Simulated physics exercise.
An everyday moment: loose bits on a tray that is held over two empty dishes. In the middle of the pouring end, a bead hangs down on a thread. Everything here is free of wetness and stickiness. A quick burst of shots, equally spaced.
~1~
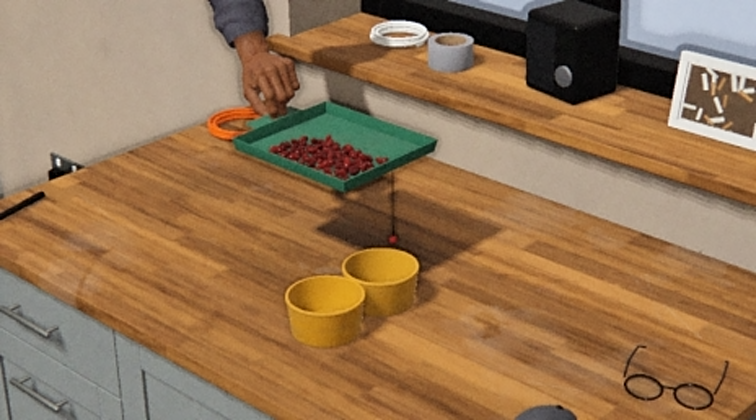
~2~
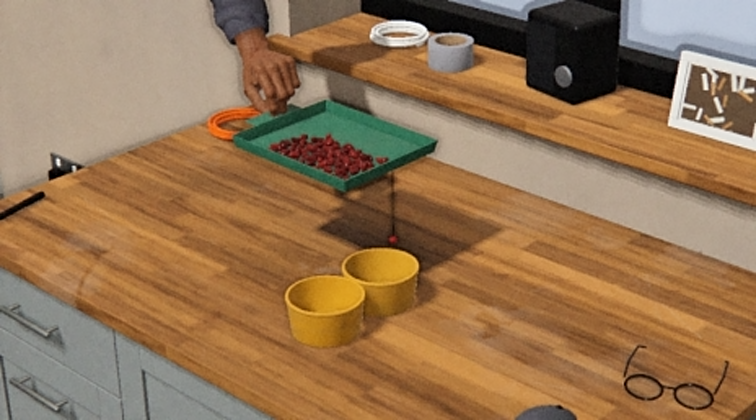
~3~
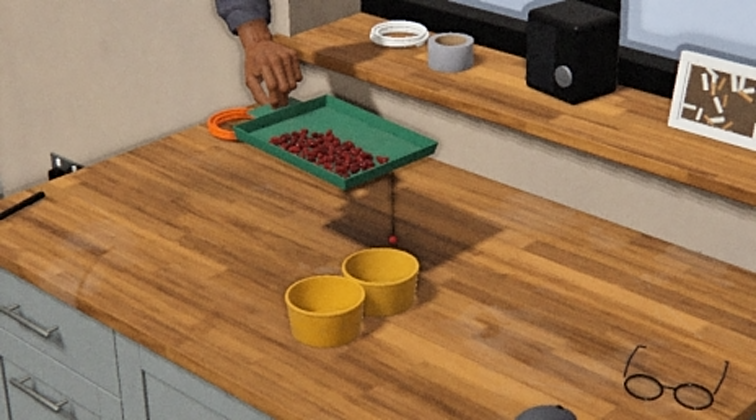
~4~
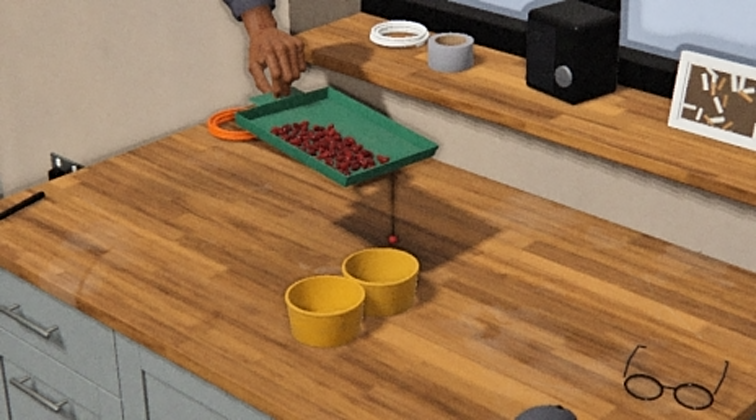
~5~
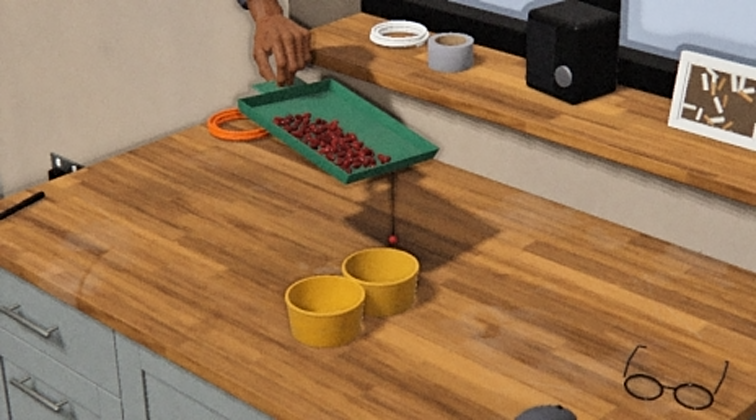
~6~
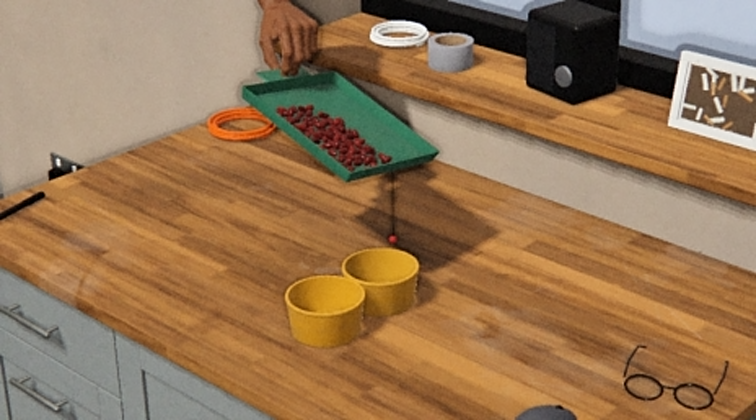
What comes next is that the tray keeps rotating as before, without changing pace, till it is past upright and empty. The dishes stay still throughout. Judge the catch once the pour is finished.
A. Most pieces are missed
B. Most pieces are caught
Answer: A.
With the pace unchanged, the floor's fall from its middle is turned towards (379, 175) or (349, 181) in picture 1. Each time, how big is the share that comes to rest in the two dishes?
Respectively 70 and 80 in a hundred.
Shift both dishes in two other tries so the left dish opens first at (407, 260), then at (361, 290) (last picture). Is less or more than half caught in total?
Place 1: Higher than half; place 2: Lower than half.
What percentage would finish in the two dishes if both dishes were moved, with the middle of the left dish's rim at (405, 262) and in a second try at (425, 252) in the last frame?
Around 70 and then 70 per cent.
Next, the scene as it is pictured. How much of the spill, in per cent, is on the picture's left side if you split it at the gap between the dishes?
Roughly 0 percent.
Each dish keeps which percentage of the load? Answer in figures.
Left dish: Roughly 0 per cent; right dish: Roughly 0 per cent.
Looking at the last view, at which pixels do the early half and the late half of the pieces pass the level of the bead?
About (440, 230) to begin with, then about (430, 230).
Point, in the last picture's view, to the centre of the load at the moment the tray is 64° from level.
Roughly at (397, 145).
Soon, tray tipped steeply; nearly all on the tray; a stray few in the air.
A while on, tray tipped past a quarter turn; most on the tray; a small part outside both.
Towards the end, tray tipped past a quarter turn; all outside both.
Finally, tray tipped past a quarter turn; none in the left dish; none in the right dish; all outside both.
